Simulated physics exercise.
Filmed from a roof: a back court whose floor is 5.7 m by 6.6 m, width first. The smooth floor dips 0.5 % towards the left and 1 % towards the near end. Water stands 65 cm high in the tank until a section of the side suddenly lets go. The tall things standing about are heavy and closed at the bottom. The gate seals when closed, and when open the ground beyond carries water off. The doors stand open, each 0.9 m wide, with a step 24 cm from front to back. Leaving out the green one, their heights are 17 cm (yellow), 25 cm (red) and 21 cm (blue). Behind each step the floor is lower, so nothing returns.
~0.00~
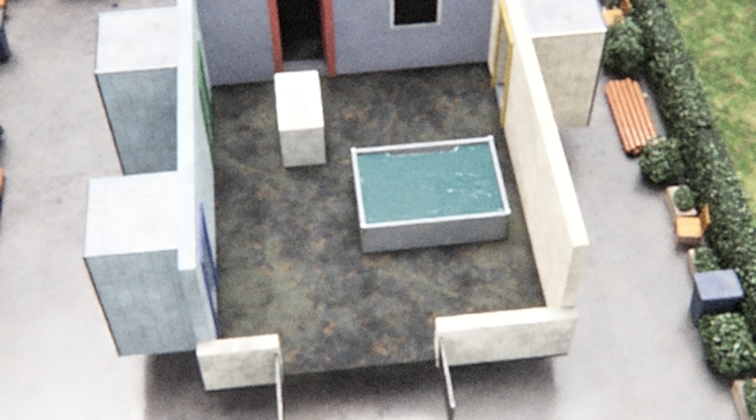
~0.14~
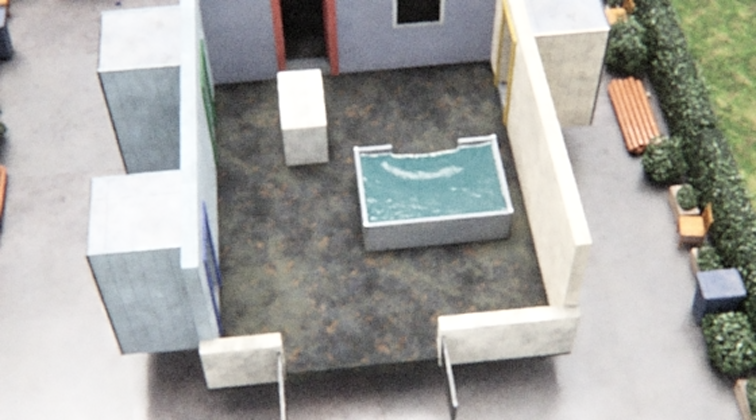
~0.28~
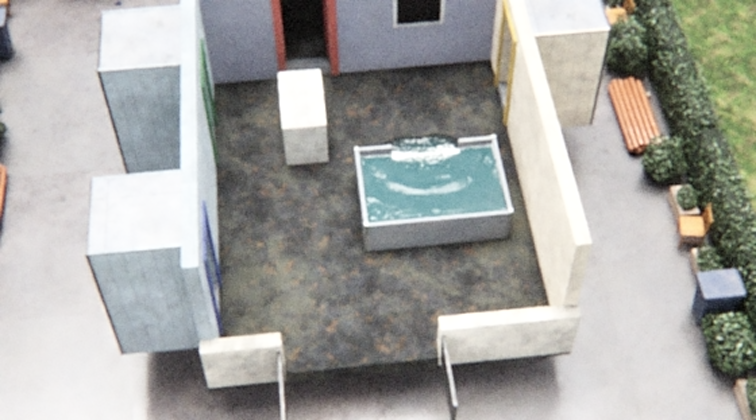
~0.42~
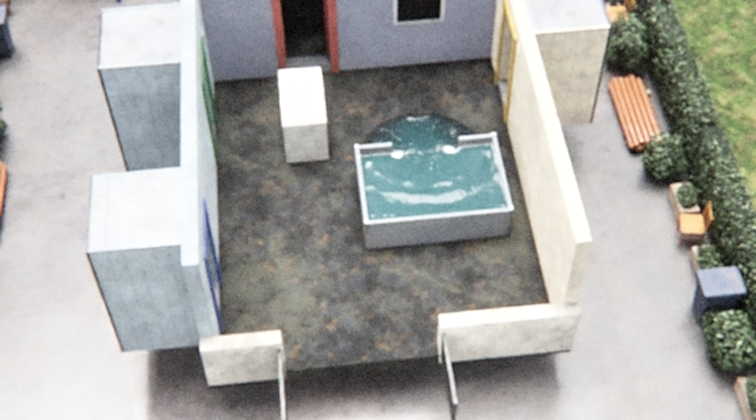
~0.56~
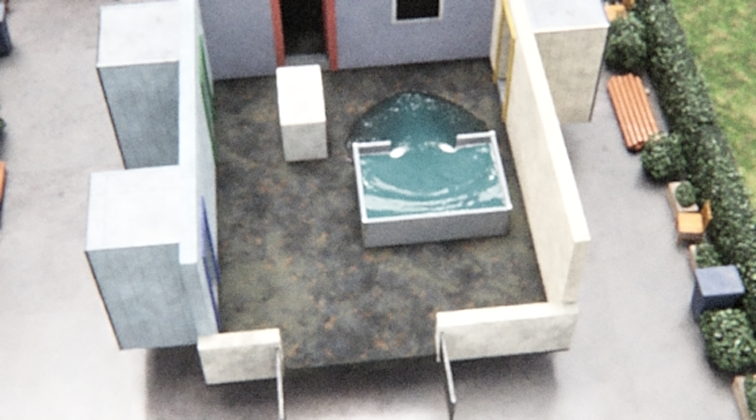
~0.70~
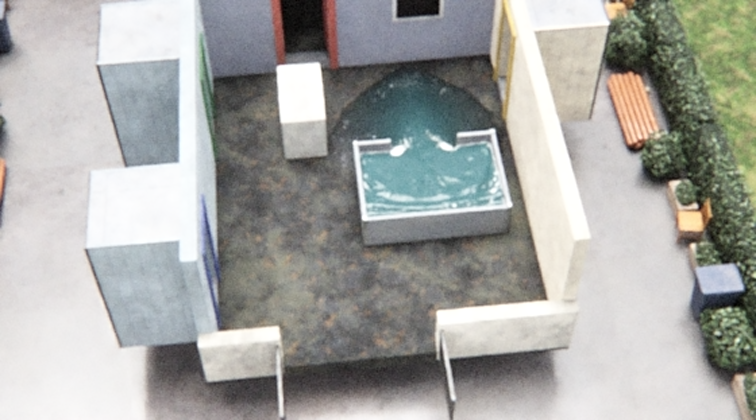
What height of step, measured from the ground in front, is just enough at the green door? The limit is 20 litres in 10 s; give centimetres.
It would have to be roughly 9.5 cm high.
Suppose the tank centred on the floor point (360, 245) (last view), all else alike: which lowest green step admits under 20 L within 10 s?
About 9.0 cm.
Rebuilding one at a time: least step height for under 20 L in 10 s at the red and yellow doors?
Roughly 14.5 cm at red and 15 cm at yellow.
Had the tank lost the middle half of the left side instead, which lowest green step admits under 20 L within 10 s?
Some 10.5 cm.
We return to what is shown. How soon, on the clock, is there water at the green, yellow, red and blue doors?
Green 2.6 s, yellow 1.0 s, red 1.4 s, blue 4.5 s.
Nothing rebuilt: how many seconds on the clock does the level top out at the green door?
At about 3.2 s.
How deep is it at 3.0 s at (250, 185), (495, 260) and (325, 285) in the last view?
Roughly 0, 0 and 0 cm, in turn.
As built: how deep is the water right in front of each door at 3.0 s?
Depths in cm: Green 11, yellow 20, red 16, blue 0.
After 1.4 s water covers 25 % of the floor, deepest (36 cm) near (424, 159); it has not reached the green door.
After 3.0 s water covers 35 % of the floor, deepest (25 cm) near (412, 90); 11 cm at the green door, 0 litres in over its 9 cm step.
After 10.0 s water covers 95 % of the floor, deepest (12 cm) near (214, 101); 8 cm at the green door, 25 litres in over its 9 cm step.
At the green door as built, the water arrived by 2.7 s and peaked near 14 cm at 3.2 s.
With a step of 8 cm, 36 litres would have come in within the 10 s; with 11 cm, 10 litres. So under 20 litres takes about 9.5 cm.
